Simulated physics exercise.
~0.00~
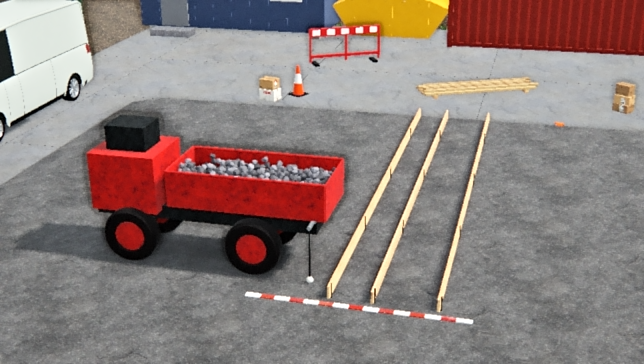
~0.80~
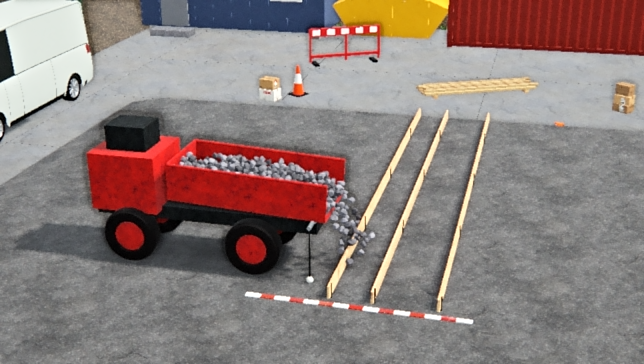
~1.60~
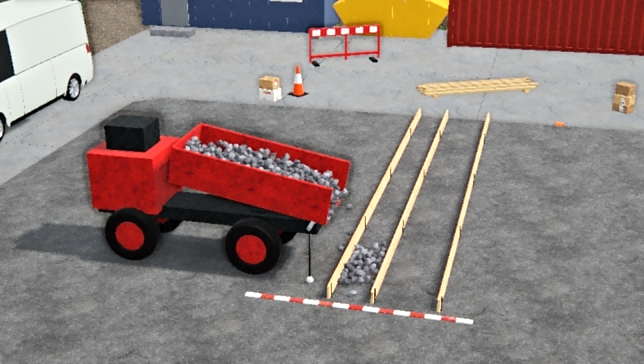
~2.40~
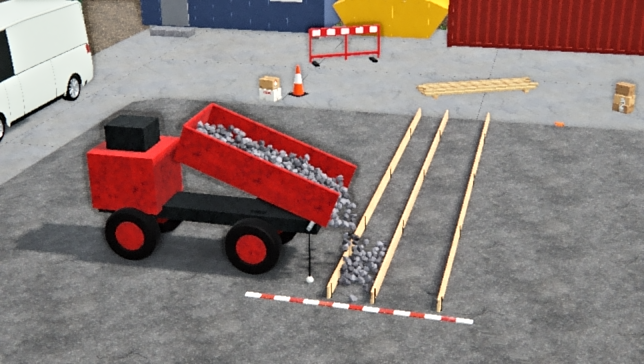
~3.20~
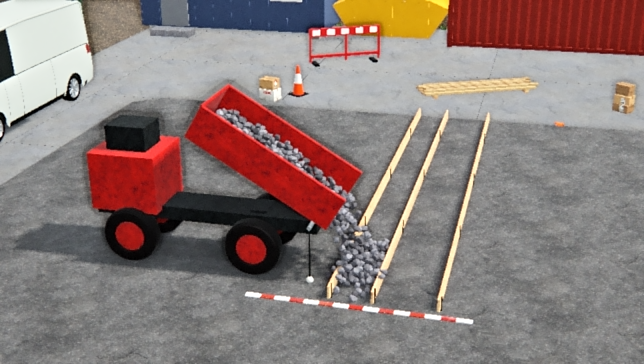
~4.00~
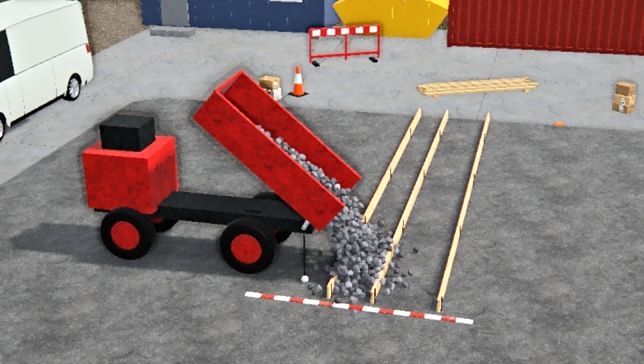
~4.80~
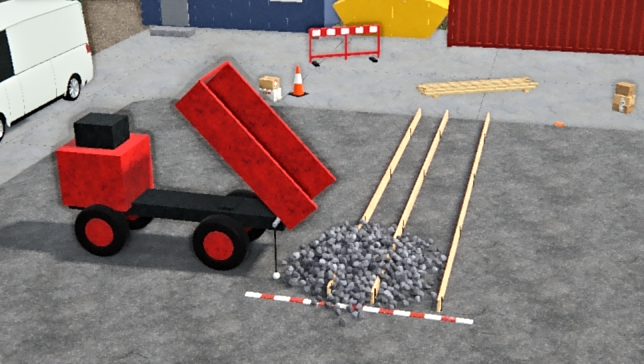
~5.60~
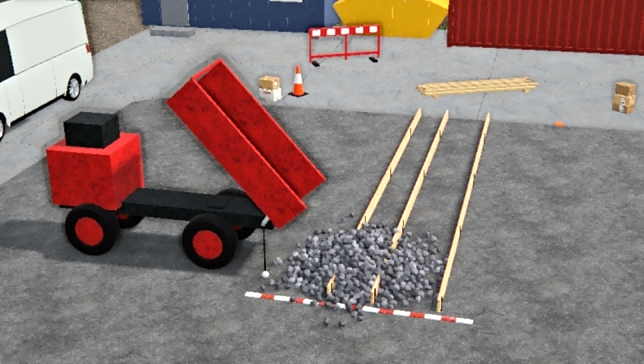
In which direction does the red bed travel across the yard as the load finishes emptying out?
It moves to the left, carried along as the whole red tipper draws away from the heap of stones.
